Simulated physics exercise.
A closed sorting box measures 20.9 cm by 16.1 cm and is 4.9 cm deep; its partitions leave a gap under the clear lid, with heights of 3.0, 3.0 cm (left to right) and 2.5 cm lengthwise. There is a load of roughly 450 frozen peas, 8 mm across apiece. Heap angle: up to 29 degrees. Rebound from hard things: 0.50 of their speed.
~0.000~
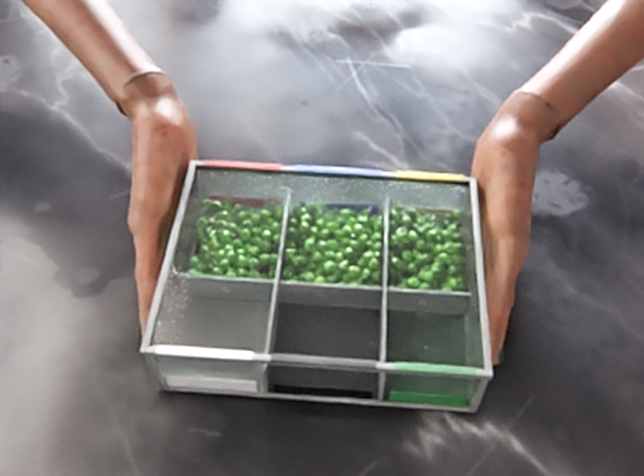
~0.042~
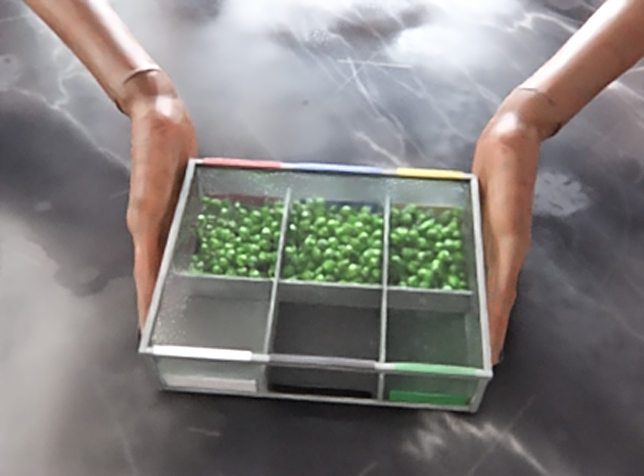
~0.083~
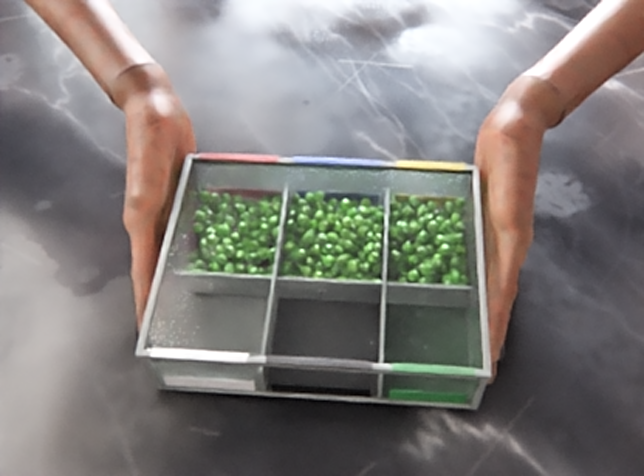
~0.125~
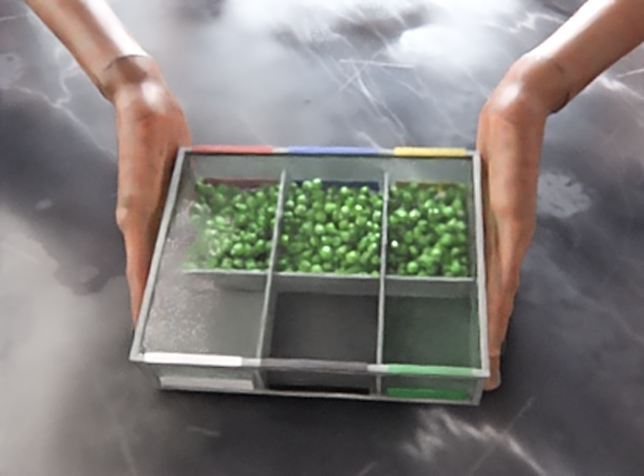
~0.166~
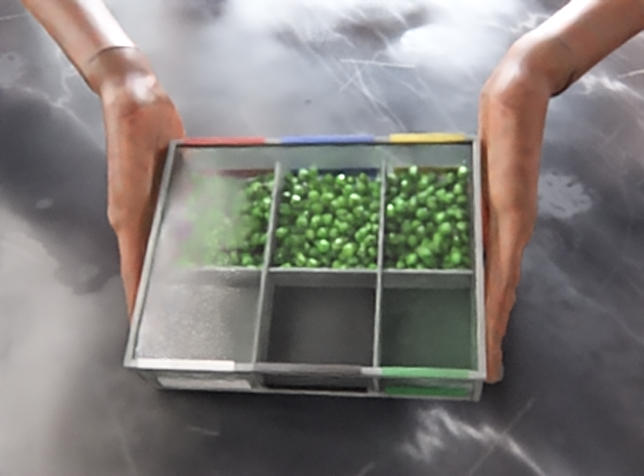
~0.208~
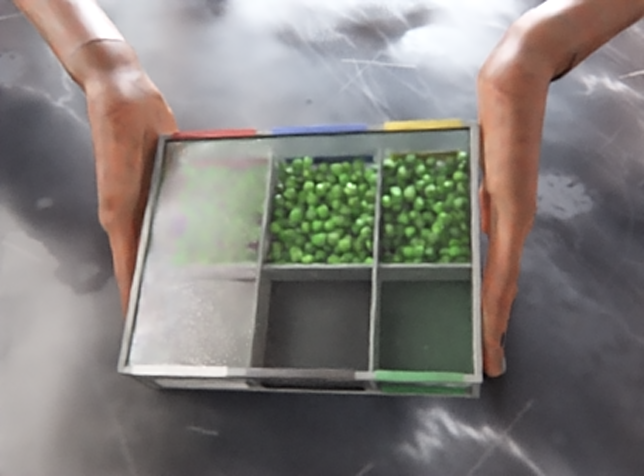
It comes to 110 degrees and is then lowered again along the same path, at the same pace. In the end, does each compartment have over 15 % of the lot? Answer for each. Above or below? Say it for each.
Red compartment: Below, blue compartment: Below, green compartment: Below, yellow compartment: Below, white compartment: Above, black compartment: Above.
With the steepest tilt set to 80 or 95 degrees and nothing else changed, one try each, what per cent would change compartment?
First try: Around 65 %; second try: Around 85 %.
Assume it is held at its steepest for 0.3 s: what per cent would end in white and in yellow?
In per cent: White 55; yellow 0.
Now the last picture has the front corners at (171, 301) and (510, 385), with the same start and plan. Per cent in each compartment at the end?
Each compartment ends with this per cent: Red 5, blue 5, green 40, yellow 50, white 0 and black 0.
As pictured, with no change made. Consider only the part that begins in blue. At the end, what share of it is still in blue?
Around 0 per cent of it.
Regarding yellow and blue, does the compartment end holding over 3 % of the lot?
Note - yellow negative, blue negative.
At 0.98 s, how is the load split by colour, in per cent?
Red = 15, blue = 15, green = 5, yellow = 5, white = 30, black = 25 (per cent).
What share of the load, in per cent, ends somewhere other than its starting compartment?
90 per cent, roughly.
After 0.98 s, tilt 110 degrees; red 15 %, blue 15 %, green 5 %, yellow 5 %, white 30 %, black 25 %.
After 1.50 s, tilt 48 degrees; red 5 %, green 5 %, white 55 %, black 35 %.
After 2.08 s, tilt 0 degrees; red 5 %, green 5 %, white 55 %, black 35 %.
At rest (3.0 s), red 5 %, blue 0 %, green 5 %, yellow 0 %, white 55 %, black 35 %.
